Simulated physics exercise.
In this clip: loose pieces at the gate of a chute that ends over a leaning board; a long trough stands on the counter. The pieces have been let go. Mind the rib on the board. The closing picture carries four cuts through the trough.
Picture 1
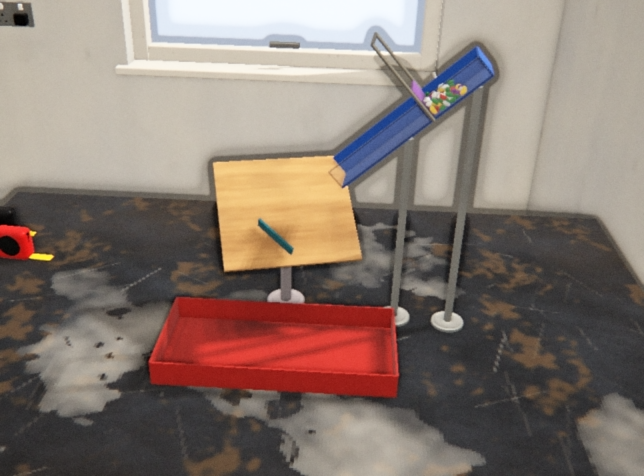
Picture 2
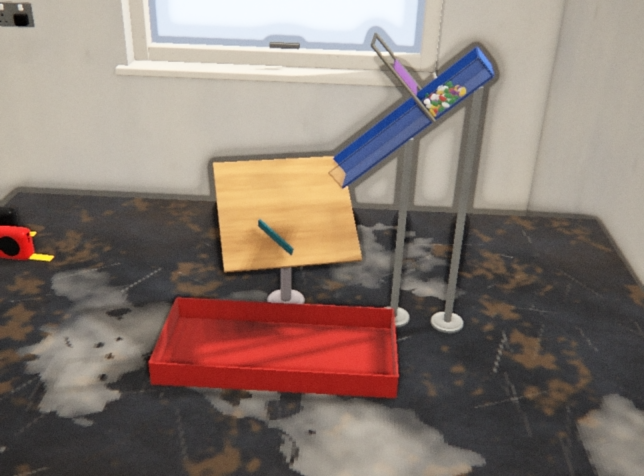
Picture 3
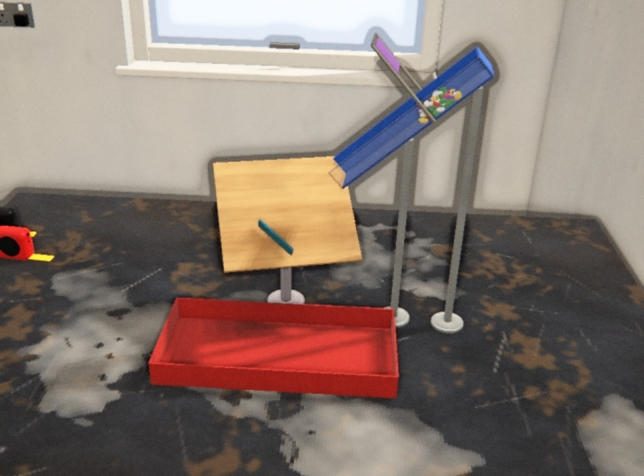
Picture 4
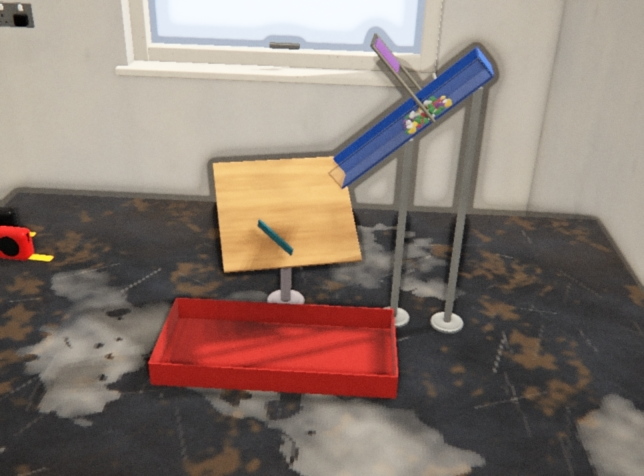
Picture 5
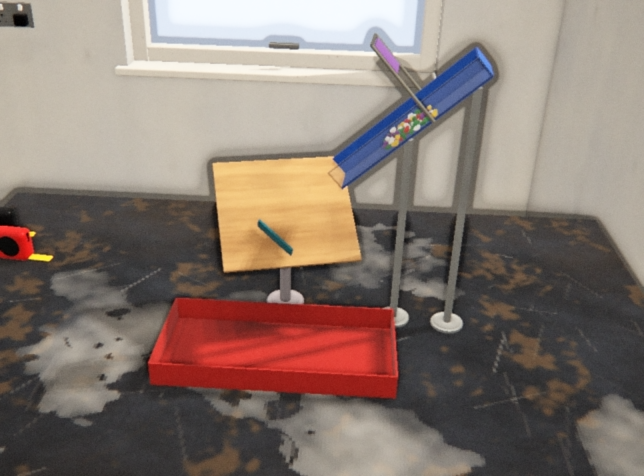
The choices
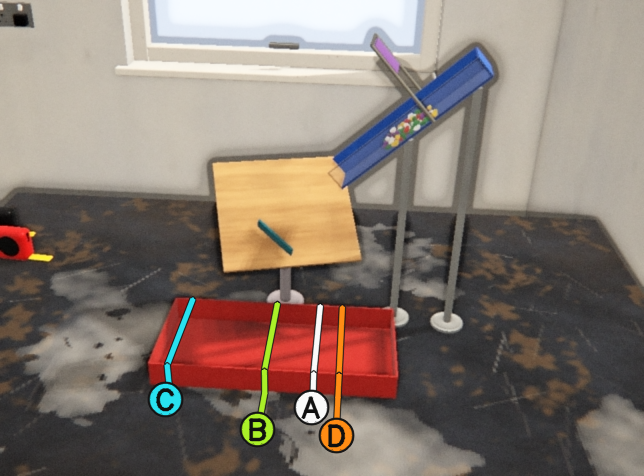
Colourful jelly beans sliding down a sloping blue chute after its gate lifts, above a ribbed wooden board and empty red trough.
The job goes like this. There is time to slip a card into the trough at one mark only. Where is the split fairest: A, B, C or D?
Use line A.
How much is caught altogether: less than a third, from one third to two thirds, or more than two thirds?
More than two thirds.
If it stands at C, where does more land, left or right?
The right side.
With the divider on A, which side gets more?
The left side.
On the marked copy, line A crosses the front rim at (313, 372); line B crosses the front rim at (264, 369); line C crosses the front rim at (167, 364); line D crosses the front rim at (339, 374).
For line A, of what is caught, roughly two thirds on the left of the divider, roughly a third on the right.
For line B, of what is caught, about a tenth on the left of the divider, almost all on the right.
For line C, of what is caught, not one piece on the left of the divider, every piece on the right.
For line D, of what is caught, almost all on the left of the divider, just a few on the right.
